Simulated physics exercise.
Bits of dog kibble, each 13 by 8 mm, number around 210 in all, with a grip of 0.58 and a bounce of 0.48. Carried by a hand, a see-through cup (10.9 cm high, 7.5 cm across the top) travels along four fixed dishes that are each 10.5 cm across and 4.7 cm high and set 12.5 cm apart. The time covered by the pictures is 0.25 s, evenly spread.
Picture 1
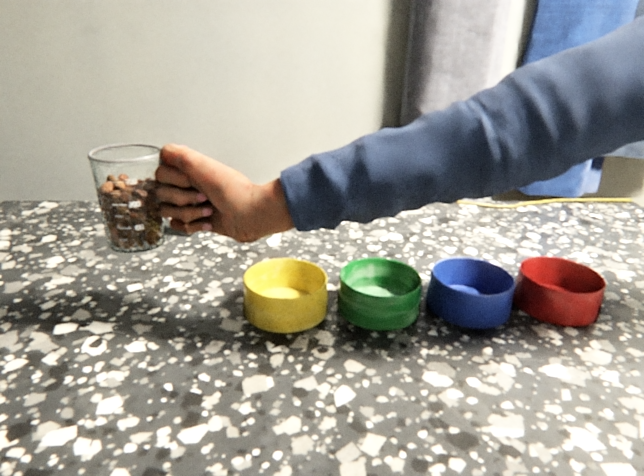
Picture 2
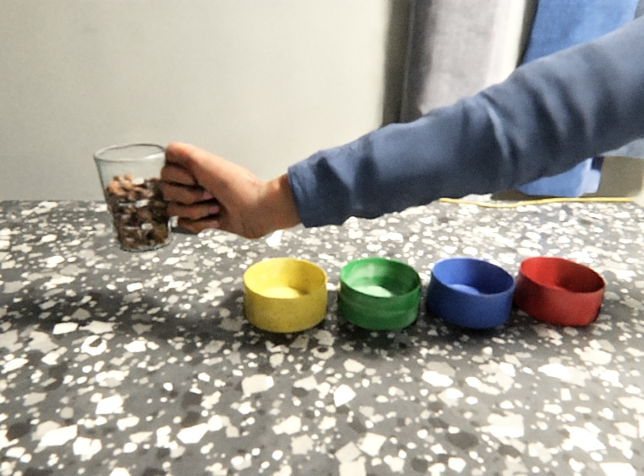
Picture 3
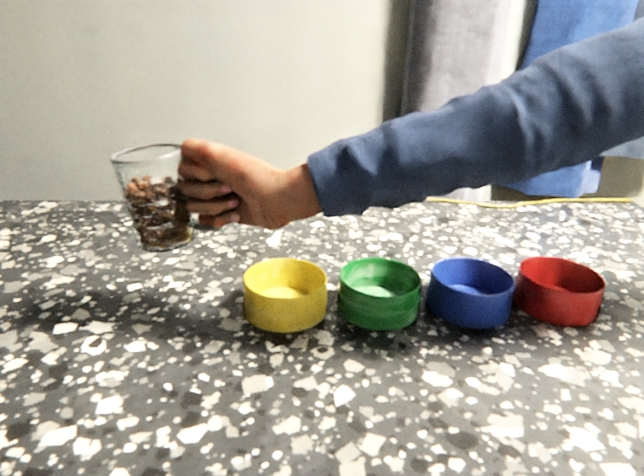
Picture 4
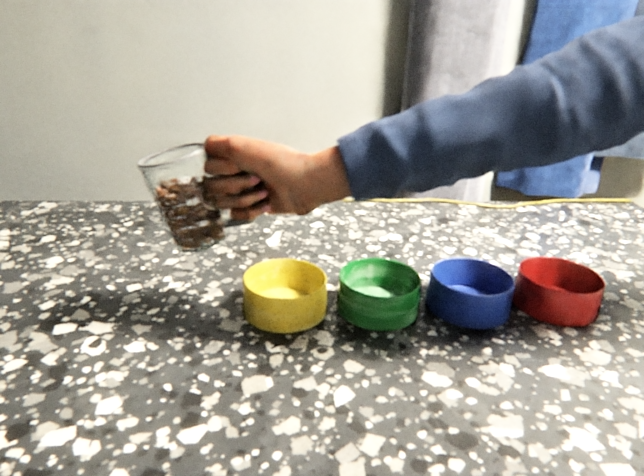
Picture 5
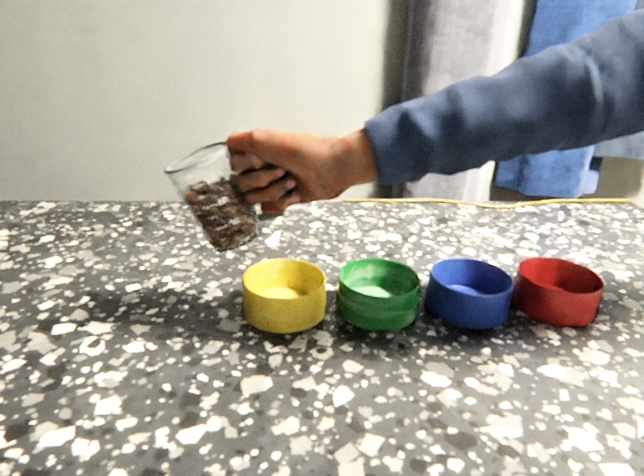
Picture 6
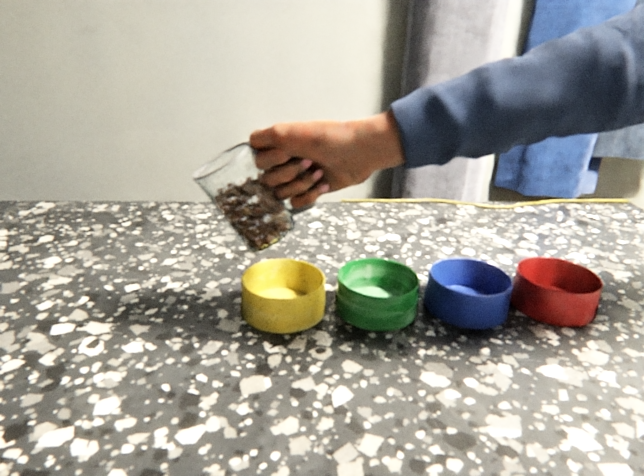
A hand in a blue long sleeve reaches in from the right over a speckled grey tabletop, seen from the front and slightly above, with a pale wall and curtains behind. It grips a clear cup partly filled with brown kibble, left of yellow, green, blue and red dishes in a row. The hand carries the cup rightward toward the yellow dish, tilting it steadily more.
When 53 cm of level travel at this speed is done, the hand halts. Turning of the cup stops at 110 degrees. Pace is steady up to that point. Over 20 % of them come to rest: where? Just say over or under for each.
Going through them: Red dish comes out under, blue dish comes out over, green dish comes out under, yellow dish comes out under, counter comes out under.
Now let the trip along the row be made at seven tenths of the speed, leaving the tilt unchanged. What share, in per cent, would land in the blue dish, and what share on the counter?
The shares would then be blue 60 and counter 10.
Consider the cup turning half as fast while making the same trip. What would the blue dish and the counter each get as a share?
In the blue dish 90; on the counter 10.
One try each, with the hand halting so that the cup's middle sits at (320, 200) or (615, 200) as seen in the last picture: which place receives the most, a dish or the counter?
Try 1 - yellow; try 2 - red.
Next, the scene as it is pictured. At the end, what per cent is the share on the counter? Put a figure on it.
Roughly 5 per cent.
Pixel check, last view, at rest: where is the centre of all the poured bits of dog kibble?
After settling, the middle sits near (476, 295).
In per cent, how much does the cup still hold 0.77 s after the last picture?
Some 85 %.
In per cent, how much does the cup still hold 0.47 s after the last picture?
Some 100 per cent of the load.
Then, 0.28 s after the last picture, tilt 75 degrees; cup holds 100 %.
Then, 0.47 s after the last picture, tilt 105 degrees; cup holds 100 %.
Then, 0.77 s after the last picture, tilt 110 degrees; cup holds 85 %, blue 10 %.
In the end, red 0 %, blue 75 %, green 0 %, yellow 0 %, counter 5 %, cup 15 %.
